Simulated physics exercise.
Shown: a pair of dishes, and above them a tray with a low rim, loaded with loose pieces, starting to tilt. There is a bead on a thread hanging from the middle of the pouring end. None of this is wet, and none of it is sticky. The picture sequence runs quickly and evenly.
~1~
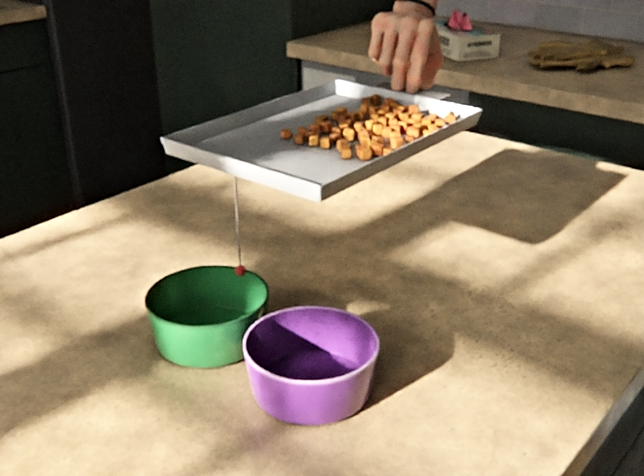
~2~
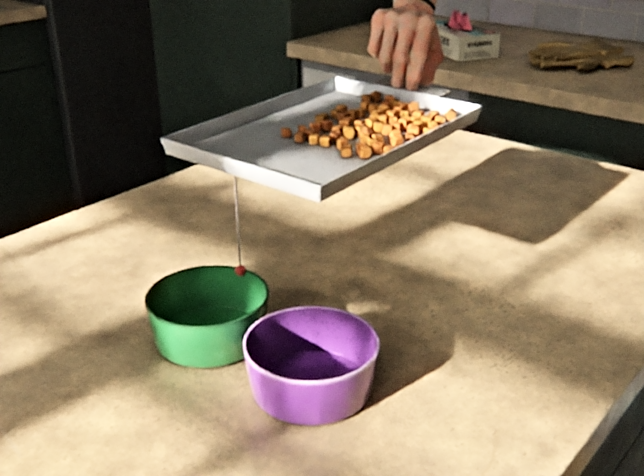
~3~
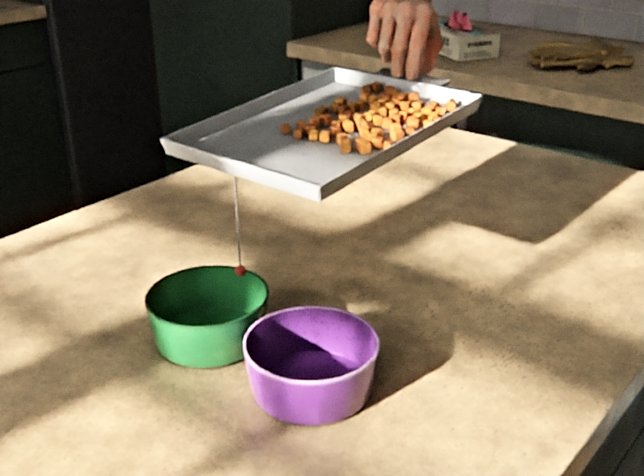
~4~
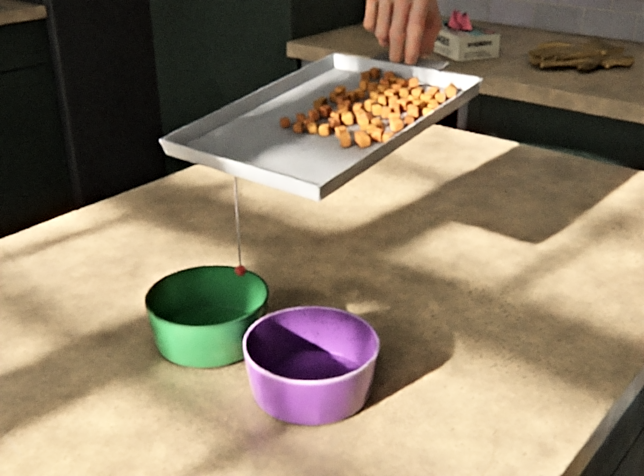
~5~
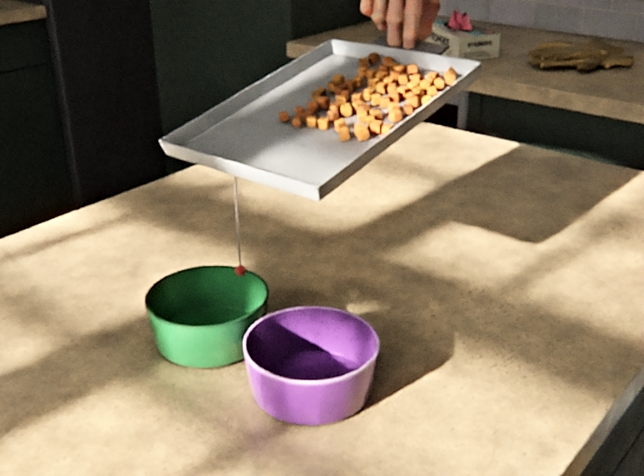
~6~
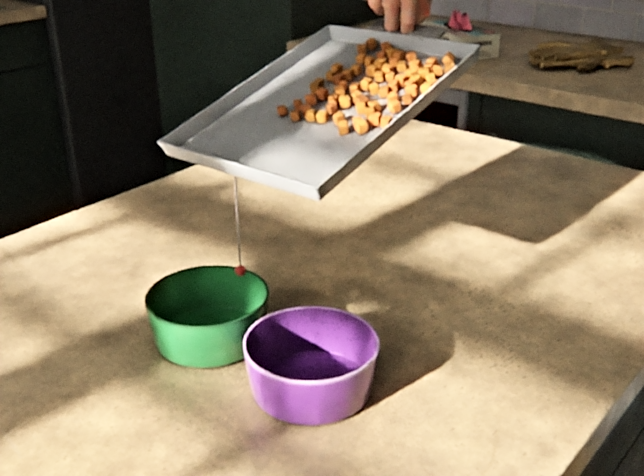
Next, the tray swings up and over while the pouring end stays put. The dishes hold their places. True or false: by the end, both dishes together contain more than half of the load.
True.
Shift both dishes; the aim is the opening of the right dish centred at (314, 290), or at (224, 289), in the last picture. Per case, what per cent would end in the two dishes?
About 0 per cent first, then about 50 per cent.
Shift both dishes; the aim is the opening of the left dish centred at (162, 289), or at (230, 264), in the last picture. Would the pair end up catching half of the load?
First shift, a majority share; second shift, a minority share.
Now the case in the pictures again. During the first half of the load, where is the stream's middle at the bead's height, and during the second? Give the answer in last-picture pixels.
Around (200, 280), followed by around (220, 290).
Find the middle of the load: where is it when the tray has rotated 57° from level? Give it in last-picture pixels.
Its middle sits at about pixel (244, 160).
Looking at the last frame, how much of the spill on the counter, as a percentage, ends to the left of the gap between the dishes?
Share to the left: Near 100 per cent.
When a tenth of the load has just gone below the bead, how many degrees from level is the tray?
Roughly 65°.
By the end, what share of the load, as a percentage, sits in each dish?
Split in per cent - left dish 60, right dish 20.
Soon, tray tipped steeply; most on the tray; a small part in the air.
A while on, tray tipped right over; most on the tray; a stray few in the right dish; a small part in the left dish; a small part outside both; a small part in the air.
Towards the end, tray tipped past a quarter turn; about a quarter in the right dish; about half in the left dish; about a quarter outside both.
Finally, tray tipped past a quarter turn; about a quarter in the right dish; about half in the left dish; about a quarter outside both.
